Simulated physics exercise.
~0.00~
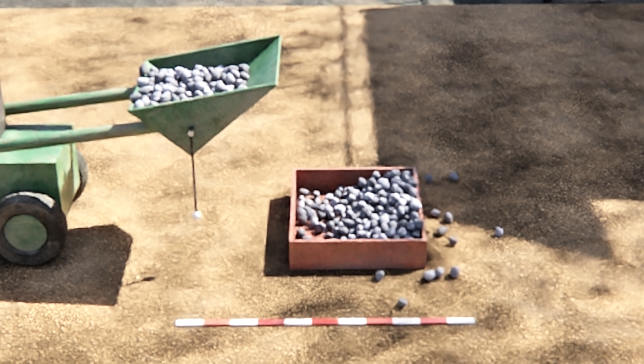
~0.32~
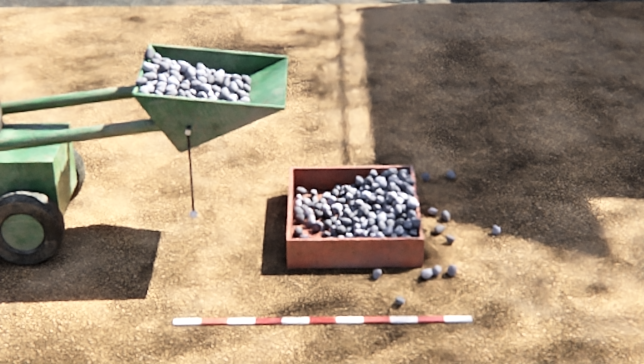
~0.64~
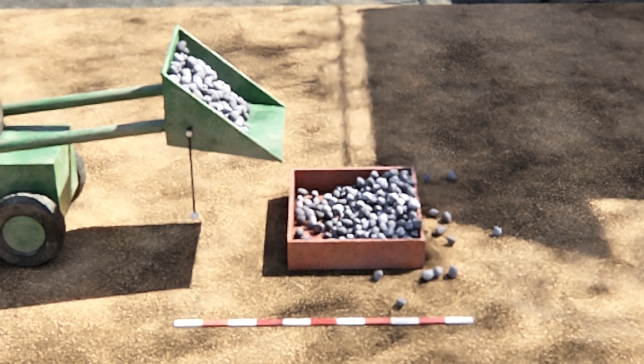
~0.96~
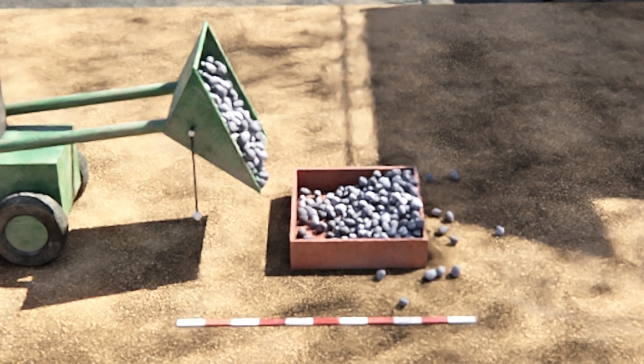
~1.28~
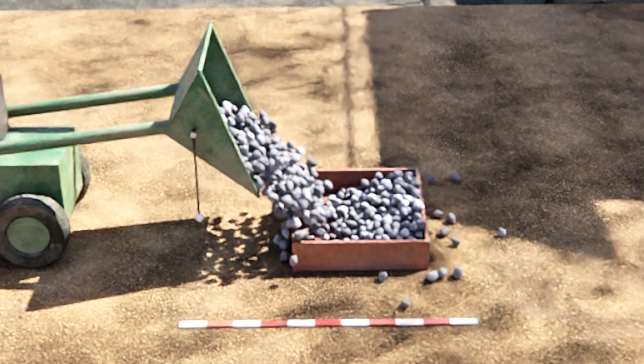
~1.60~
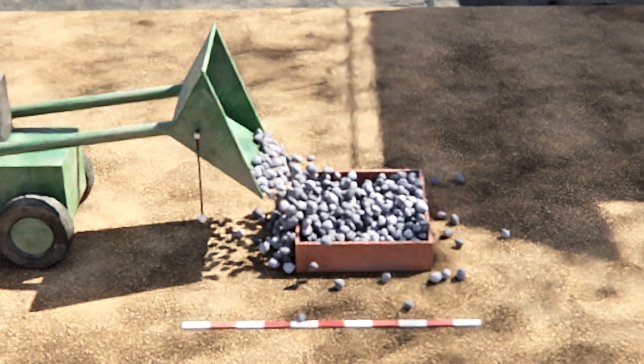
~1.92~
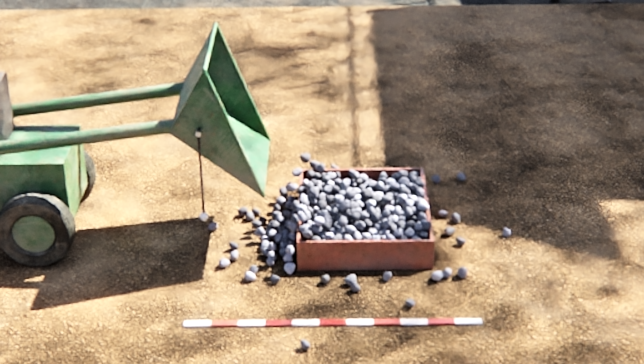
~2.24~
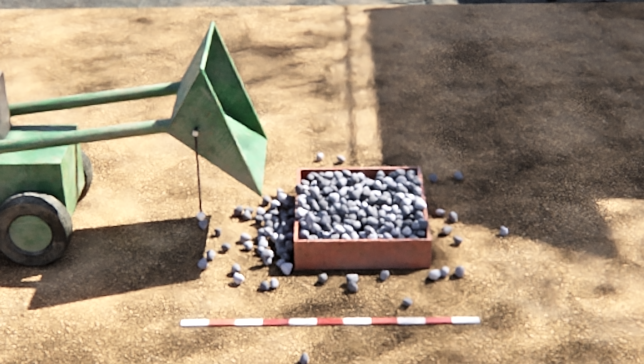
A green loader tipped its bucket of grey stones toward a reddish bin already partly filled, and they slid out in a rush, heaping the bin full while some spilled onto the ground, mostly on its left side, leaving the bucket empty and still tilted.
